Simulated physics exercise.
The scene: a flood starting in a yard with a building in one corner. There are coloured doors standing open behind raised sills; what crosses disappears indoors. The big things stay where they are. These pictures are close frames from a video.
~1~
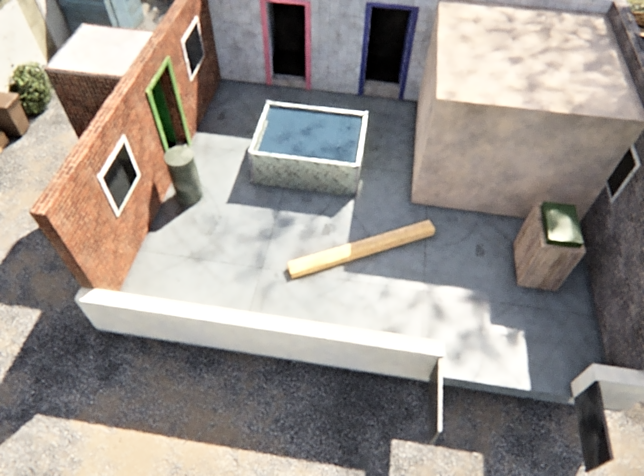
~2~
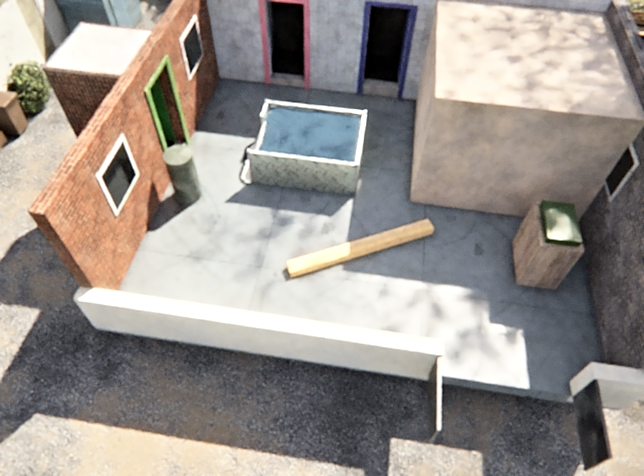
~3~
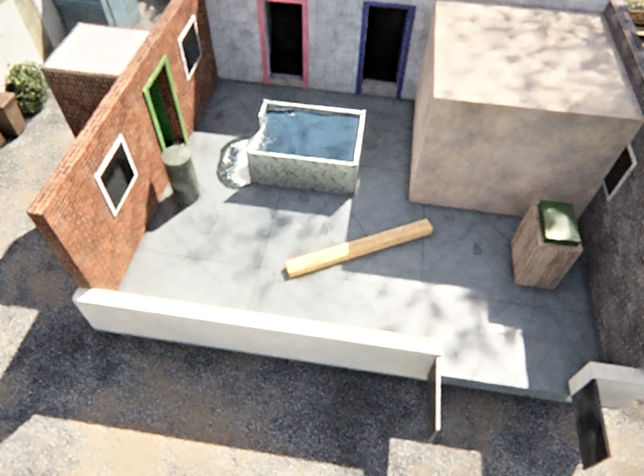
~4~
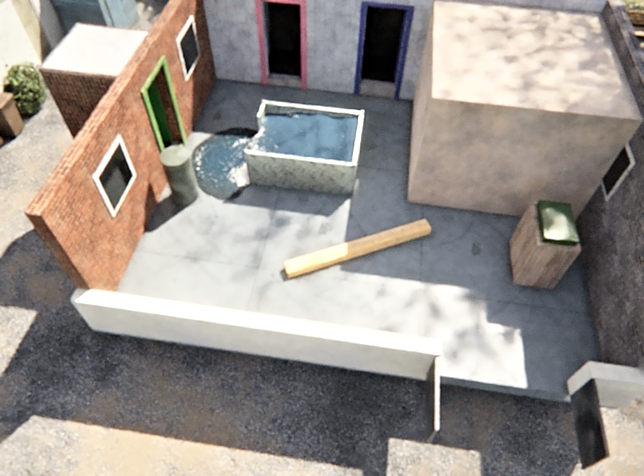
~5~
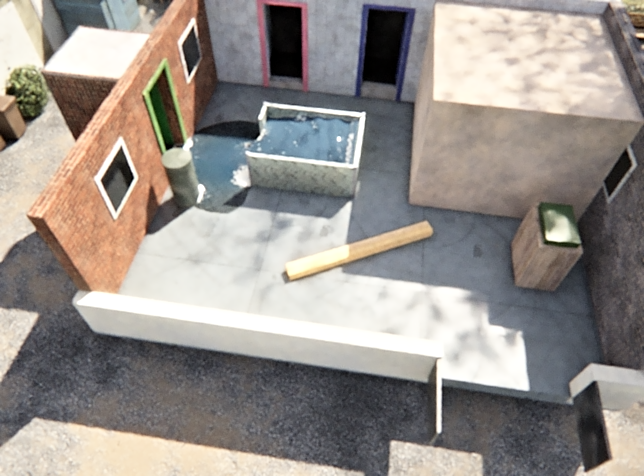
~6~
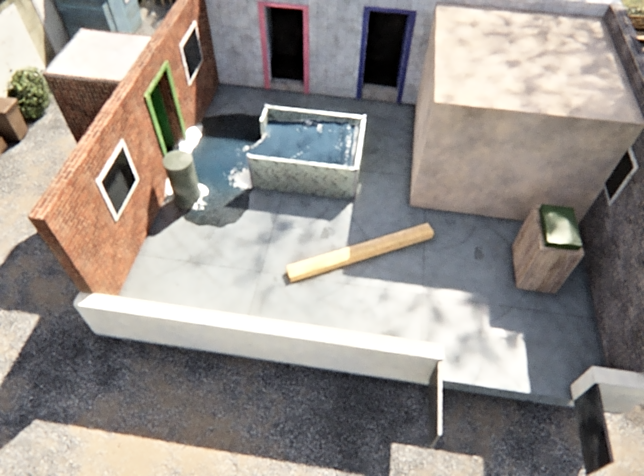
The clip opens on a walled yard with still water in a raised stone tank and a wooden beam lying on the floor. Water pours from the tank's left side, fans out across the paving, then reaches the brick wall by the green door and spreads around the nearby barrel.
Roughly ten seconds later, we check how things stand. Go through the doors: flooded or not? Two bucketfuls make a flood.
The blue door will receive two buckets or fewer, the pink door will receive two buckets or fewer, the green door will receive over two buckets.
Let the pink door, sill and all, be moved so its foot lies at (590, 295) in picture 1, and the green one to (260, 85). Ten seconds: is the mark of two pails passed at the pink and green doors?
As I read it, the pink door falls short, and the green door overshoots.
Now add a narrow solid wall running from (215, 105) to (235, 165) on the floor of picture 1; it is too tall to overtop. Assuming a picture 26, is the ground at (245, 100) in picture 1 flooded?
Swamped.
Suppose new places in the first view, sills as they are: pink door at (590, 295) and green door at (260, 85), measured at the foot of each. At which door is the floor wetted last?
I'd go with the one in pink.
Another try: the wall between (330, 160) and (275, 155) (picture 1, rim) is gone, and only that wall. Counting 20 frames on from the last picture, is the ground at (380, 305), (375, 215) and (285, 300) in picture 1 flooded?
In the order given: Swamped, swamped and swamped.
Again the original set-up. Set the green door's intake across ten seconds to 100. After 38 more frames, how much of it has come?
Around 100 in a hundred.
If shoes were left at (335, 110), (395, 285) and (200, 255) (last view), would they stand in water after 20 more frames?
First spot soaked, second not wet, third soaked.
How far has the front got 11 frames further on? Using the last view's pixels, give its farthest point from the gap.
Around (110, 315).
A moment on, water covers 15 % of the floor; the blue door not reached, the pink door not reached, the green door far over two buckets in.
Next, water covers 25 % of the floor; the blue door not reached, the pink door wet at the sill, nothing in, the green door far over two buckets in.
Then, water covers 40 % of the floor; the blue door wet at the sill, nothing in, the pink door wet at the sill, nothing in, the green door far over two buckets in.
Later, water covers 70 % of the floor; the blue door wet at the sill, nothing in, the pink door wet at the sill, nothing in, the green door far over two buckets in.
In the end, water covers 95 % of the floor; the blue door wet at the sill, nothing in, the pink door wet at the sill, nothing in, the green door far over two buckets in.
